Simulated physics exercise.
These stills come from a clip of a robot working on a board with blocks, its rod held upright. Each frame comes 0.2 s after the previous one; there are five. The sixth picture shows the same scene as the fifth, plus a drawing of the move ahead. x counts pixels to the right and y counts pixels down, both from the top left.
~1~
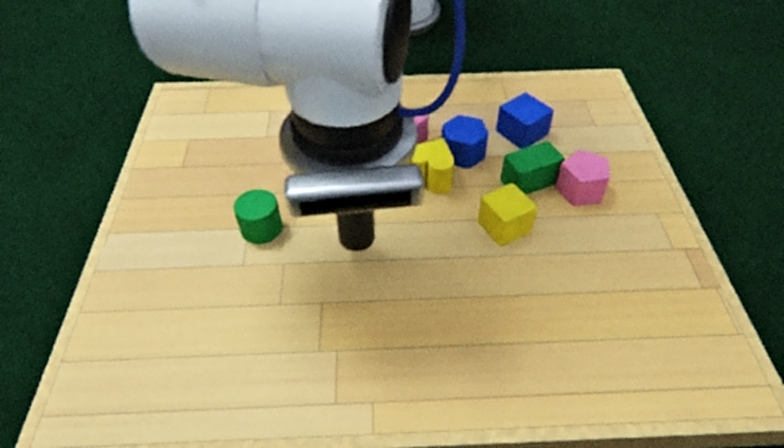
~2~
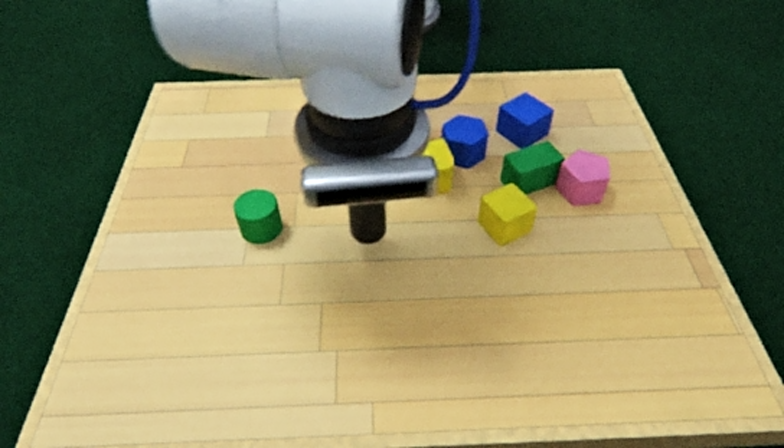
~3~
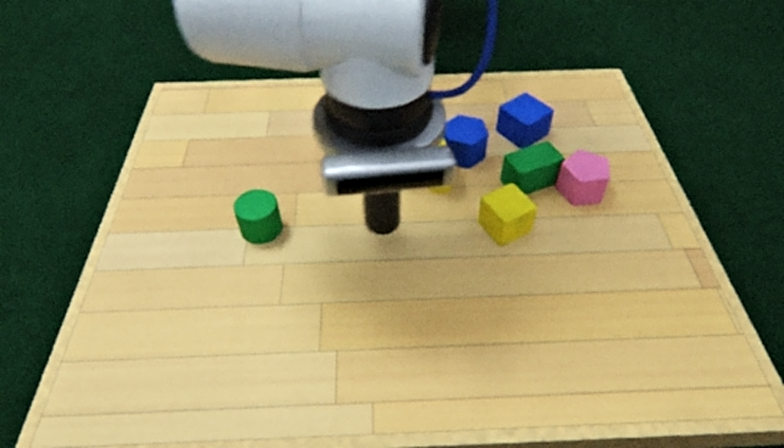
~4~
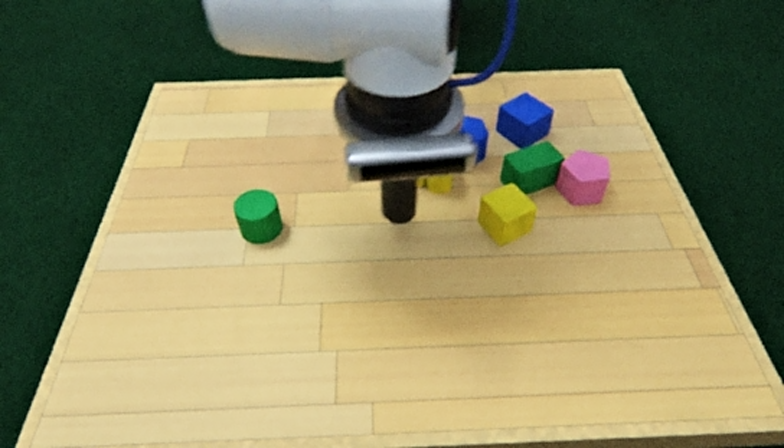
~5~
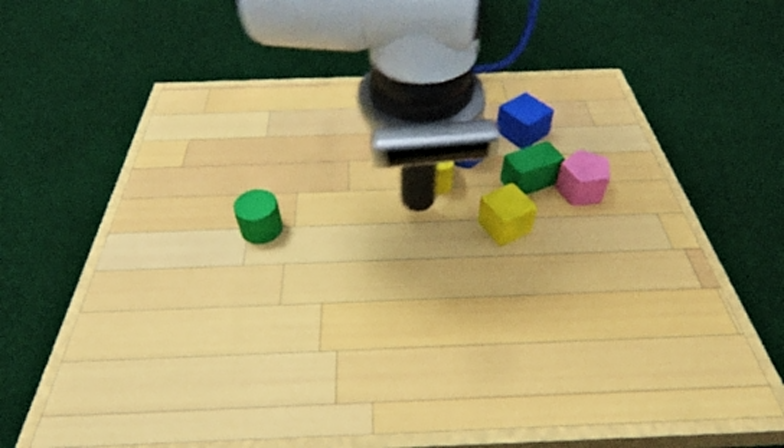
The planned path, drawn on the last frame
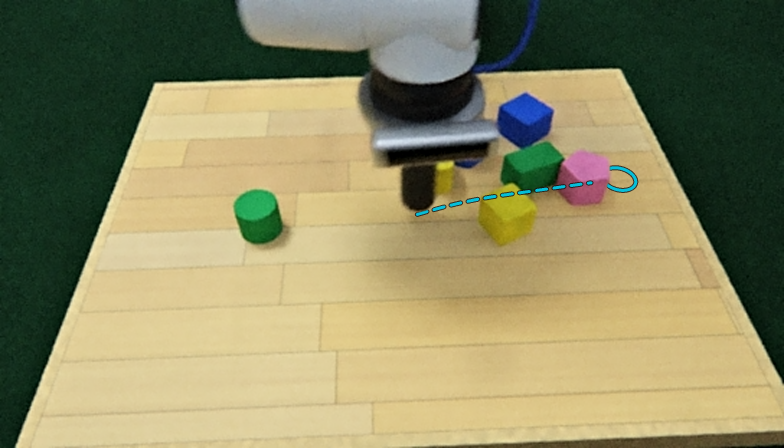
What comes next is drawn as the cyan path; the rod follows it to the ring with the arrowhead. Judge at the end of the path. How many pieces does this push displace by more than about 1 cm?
This push will displace two blocks.
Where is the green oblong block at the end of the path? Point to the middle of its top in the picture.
Its top middle is near (586, 129).
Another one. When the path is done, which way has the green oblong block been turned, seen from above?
Viewed from the top, it goes anticlockwise.
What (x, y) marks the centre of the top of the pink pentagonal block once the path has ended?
I'd place it at (663, 173), taking the centre of its top.
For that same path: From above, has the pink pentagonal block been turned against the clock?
I expect not.
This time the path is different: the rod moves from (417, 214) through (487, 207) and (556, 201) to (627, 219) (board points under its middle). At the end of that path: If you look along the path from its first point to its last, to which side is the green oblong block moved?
Leftward.
Path on the board, from (417, 214) via (519, 193), ending at (619, 179).
On the path given first. One third of the way, rod (487, 184); nothing pushed yet.
Two thirds of the way, rod (558, 174); green oblong block (573, 137), turned 35° anticlockwise; pink pentagonal block (603, 166).
At the end, rod (624, 165); yellow four-sided block in place; green oblong block (586, 129), turned 75° anticlockwise; pink pentagonal block (663, 173), turned 80° clockwise.
